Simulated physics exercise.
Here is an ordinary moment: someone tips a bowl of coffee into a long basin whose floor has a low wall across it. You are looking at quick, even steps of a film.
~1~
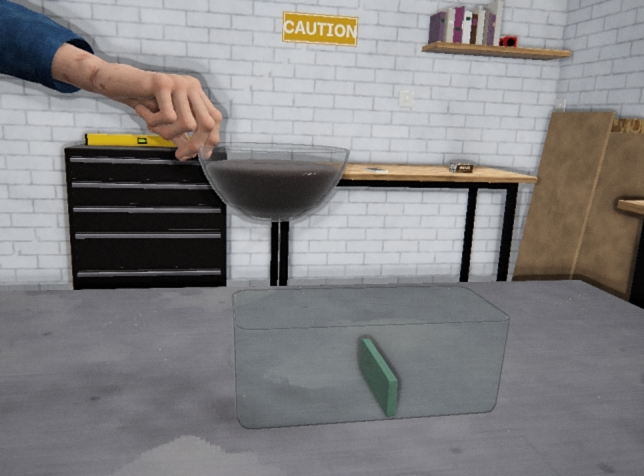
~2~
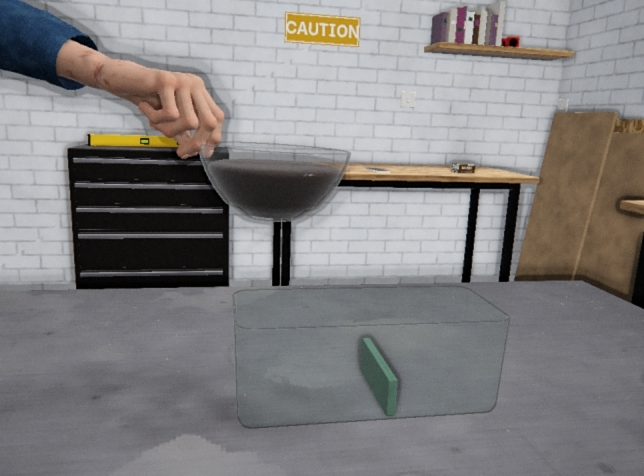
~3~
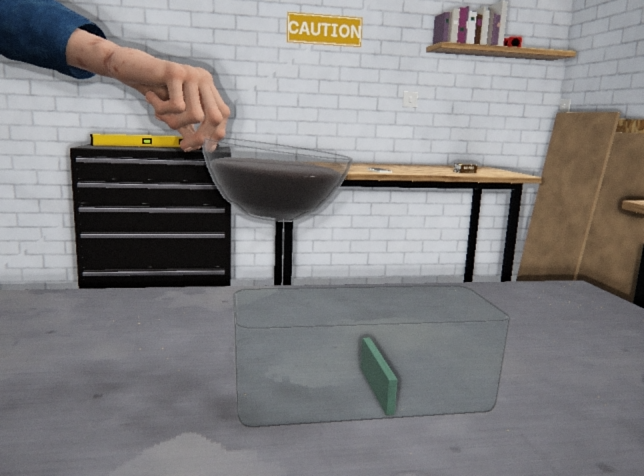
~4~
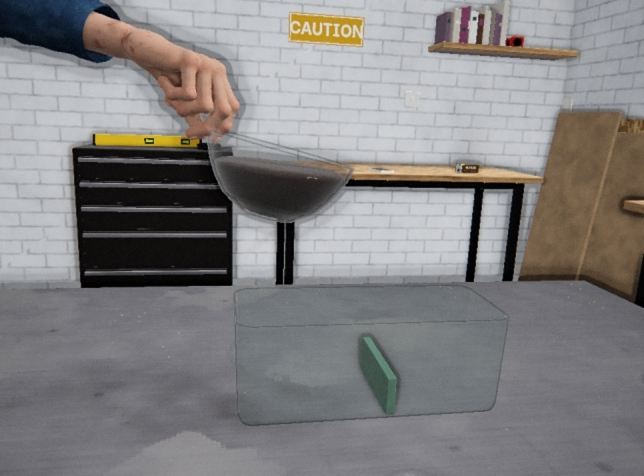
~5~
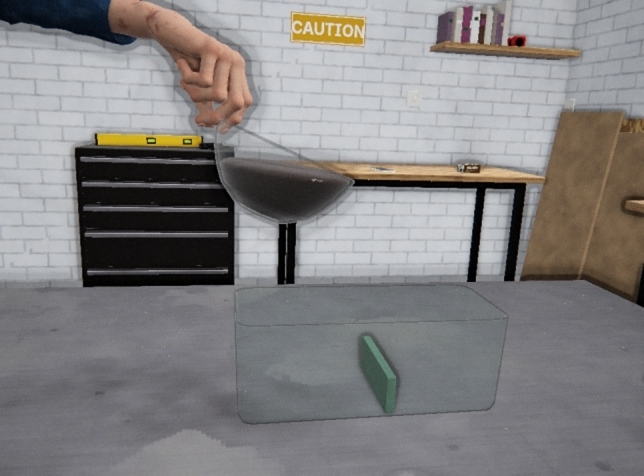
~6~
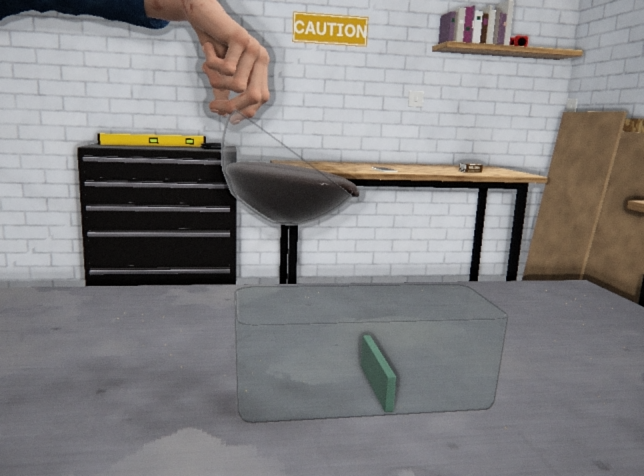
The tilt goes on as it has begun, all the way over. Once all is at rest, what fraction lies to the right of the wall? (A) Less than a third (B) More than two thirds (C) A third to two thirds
(C) A third to two thirds.
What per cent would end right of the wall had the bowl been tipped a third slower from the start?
Close to 55 in a hundred.
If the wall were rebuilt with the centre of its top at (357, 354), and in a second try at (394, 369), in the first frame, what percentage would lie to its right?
The first gives 70 %, the second 30 %.
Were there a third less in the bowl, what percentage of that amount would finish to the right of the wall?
Some 30 parts in a hundred.
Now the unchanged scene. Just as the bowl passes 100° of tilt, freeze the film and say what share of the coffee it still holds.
Roughly 5 %.
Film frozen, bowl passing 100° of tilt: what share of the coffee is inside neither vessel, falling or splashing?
It's close to 35 %.
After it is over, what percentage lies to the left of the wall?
55 %.
A moment on, the bowl is tipped right over and 6 per cent is still to pour, 21 is left of the wall and 40 right of it.
Next, the bowl is tipped right over and 0 per cent is still to pour, 52 is left of the wall and 39 right of it.
Then the bowl is tipped right over and 0 per cent is still to pour, 53 is left of the wall and 42 right of it.
Later the bowl is tipped right over and 0 per cent is still to pour, 54 is left of the wall and 42 right of it.
Finally, 54 per cent lies left of the wall, 42 right of it and 4 outside.
